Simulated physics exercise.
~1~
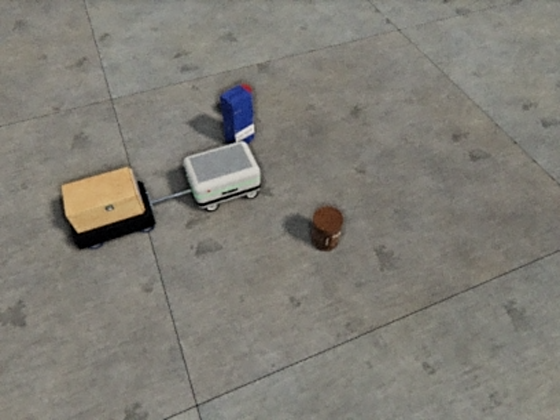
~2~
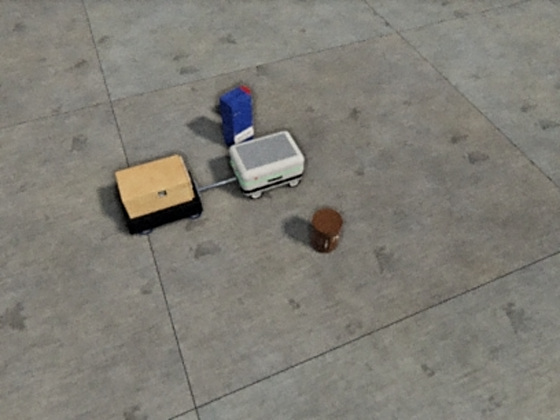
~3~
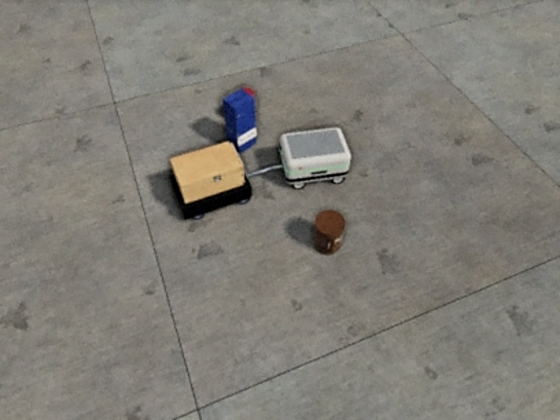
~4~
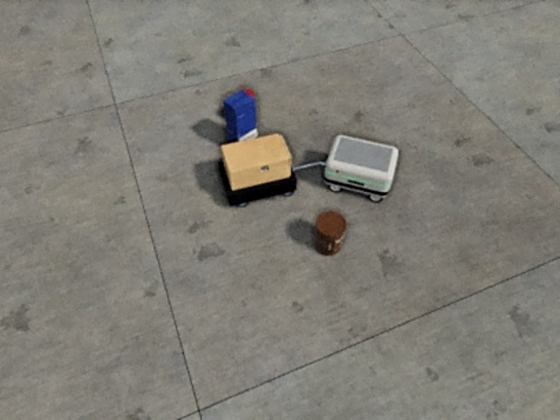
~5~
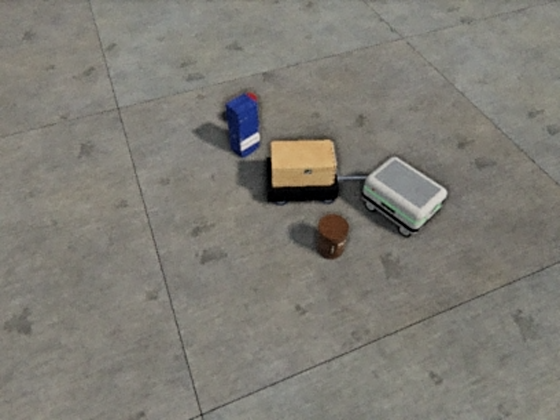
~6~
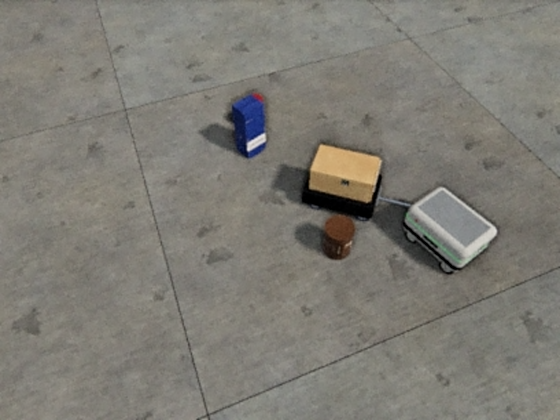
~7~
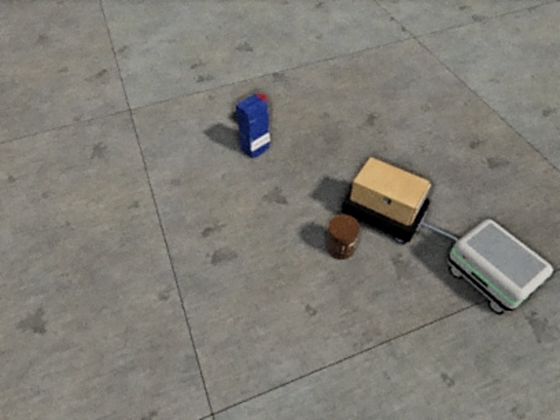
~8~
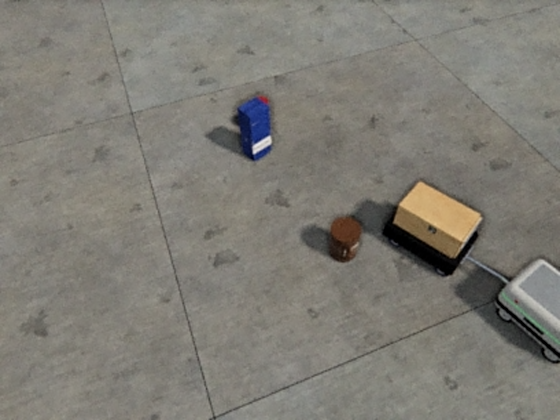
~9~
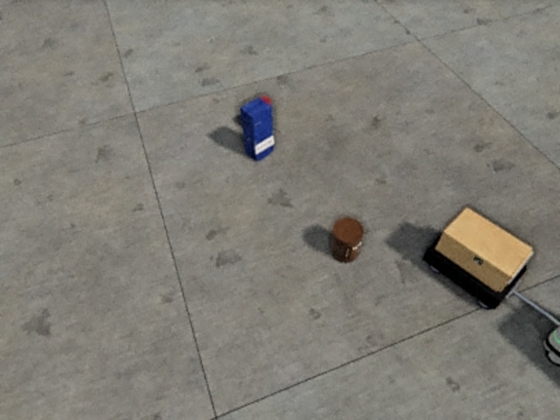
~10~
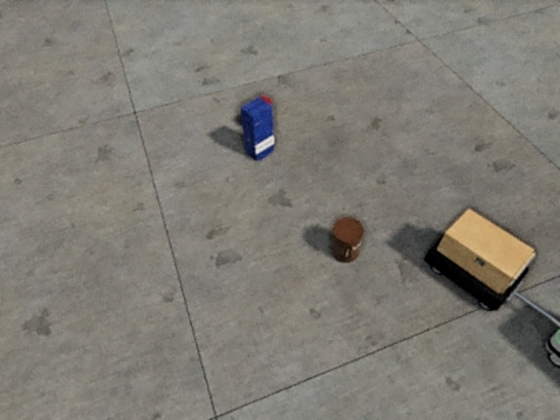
On a concrete floor, a tug pulls a cart right between standing containers, then stops.
